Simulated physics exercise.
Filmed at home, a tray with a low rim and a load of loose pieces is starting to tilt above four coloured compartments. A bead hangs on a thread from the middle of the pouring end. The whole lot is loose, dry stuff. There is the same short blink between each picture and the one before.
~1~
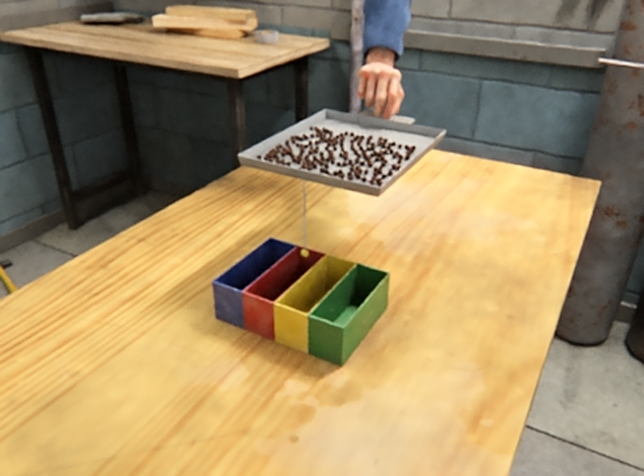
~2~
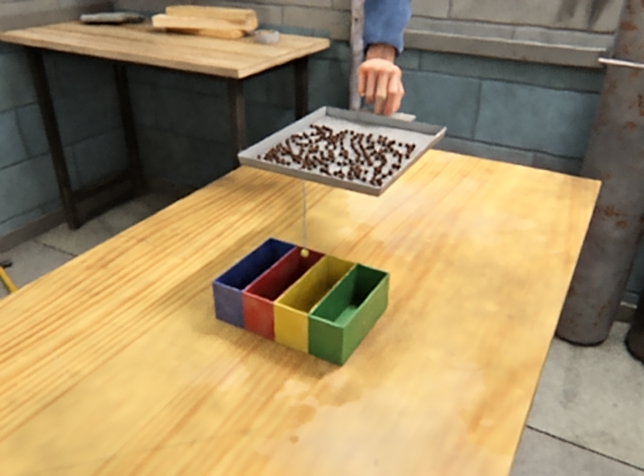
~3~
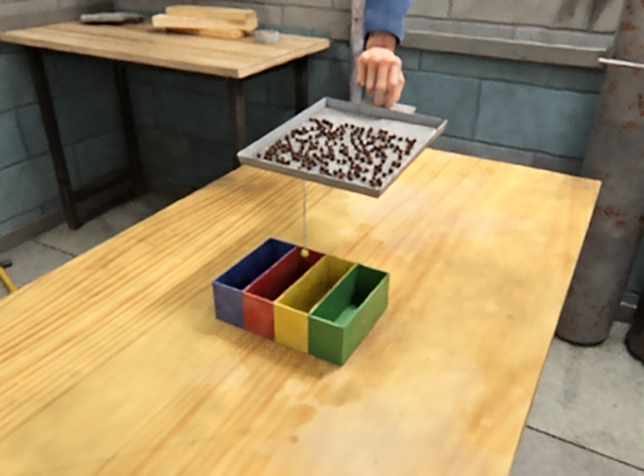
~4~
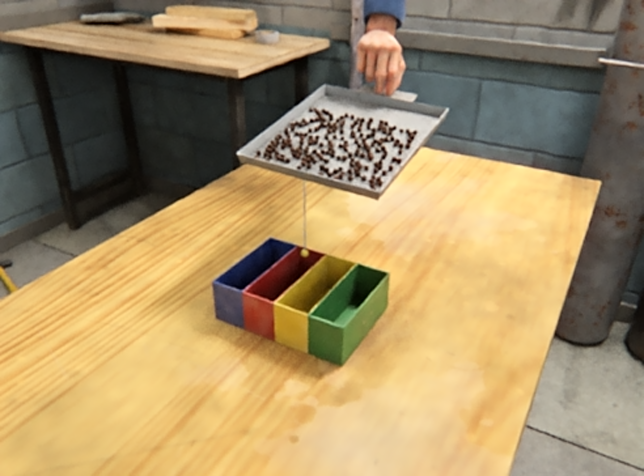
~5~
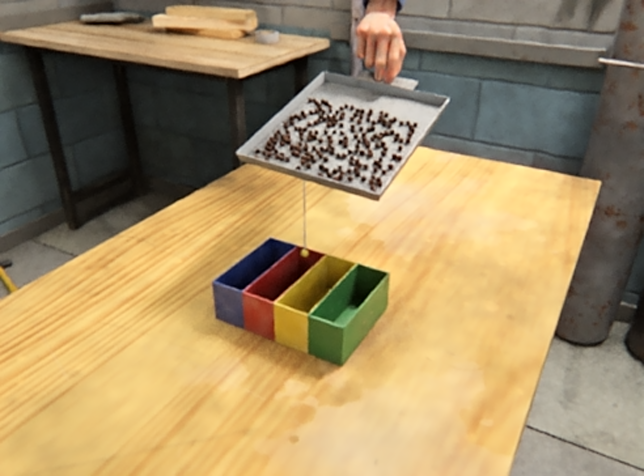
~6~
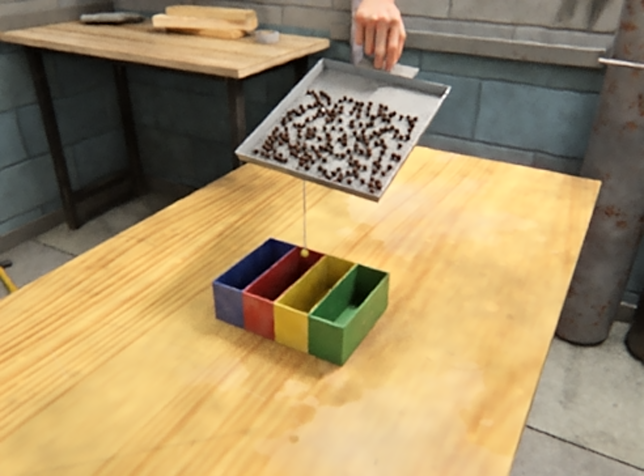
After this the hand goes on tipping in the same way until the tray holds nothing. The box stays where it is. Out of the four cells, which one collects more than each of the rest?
The green cell collects the most.
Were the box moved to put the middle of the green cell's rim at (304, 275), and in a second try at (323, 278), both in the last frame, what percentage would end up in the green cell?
About 20 per cent first, then about 30 per cent.
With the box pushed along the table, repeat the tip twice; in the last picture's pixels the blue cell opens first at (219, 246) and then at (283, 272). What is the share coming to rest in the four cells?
Around 30 per cent for the first position, around 90 per cent for the second.
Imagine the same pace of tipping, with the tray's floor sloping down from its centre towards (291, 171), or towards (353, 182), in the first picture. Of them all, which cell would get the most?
The cell in blue; that green cell.
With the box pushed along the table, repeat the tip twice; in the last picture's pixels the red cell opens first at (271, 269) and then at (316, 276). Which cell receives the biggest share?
One: The green one. Two: The yellow one.
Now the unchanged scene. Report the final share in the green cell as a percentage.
That share is close to 40 %.
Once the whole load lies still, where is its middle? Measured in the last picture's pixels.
Somewhere close to (320, 327) in the last picture.
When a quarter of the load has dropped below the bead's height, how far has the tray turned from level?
Angle: Close to 110°.
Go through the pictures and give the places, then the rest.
In the first frame, corners of the pouring end (241, 155) and (379, 186), level; middle of the load (331, 154), allspice berries; bead on its thread (305, 253); blue cell (229, 302); red cell (259, 313); yellow cell (291, 325); green cell (326, 337).
In the second frame, corners of the pouring end (241, 155) and (379, 187), level; middle of the load (331, 153).
In the third frame, corners of the pouring end (240, 154) and (379, 188), tipped barely, lowest at the right corner; middle of the load (331, 150).
In the fourth frame, corners of the pouring end (240, 153) and (378, 190), tipped a little, lowest at the right corner; middle of the load (331, 145).
In the fifth frame, corners of the pouring end (239, 152) and (378, 192), tipped clearly, lowest at the right corner; middle of the load (331, 141).
In the sixth frame, corners of the pouring end (239, 151) and (378, 194), tipped clearly, lowest at the right corner; middle of the load (329, 139), roughly two thirds on the move; blue cell (229, 302); red cell (259, 313); yellow cell (291, 325); green cell (326, 337).
Just after the last frame, tray tipped steeply; almost all on the tray; just a few in the green cell; just a few in the red cell; just a few in the yellow cell; about a tenth falling or outside the box.
A moment on, tray tipped right over; the larger part on the tray; about a tenth in the green cell; just a few in the yellow cell; just a few in the red cell; just a few in the blue cell; about a tenth falling or outside the box.
Further on, tray tipped past a quarter turn; roughly a third in the green cell; roughly a quarter in the yellow cell; roughly a quarter in the red cell; about a tenth in the blue cell; about a tenth falling or outside the box.
When it is over, tray tipped past a quarter turn; roughly a third in the green cell; roughly a quarter in the yellow cell; roughly a quarter in the red cell; about a tenth in the blue cell; about a tenth outside the box.
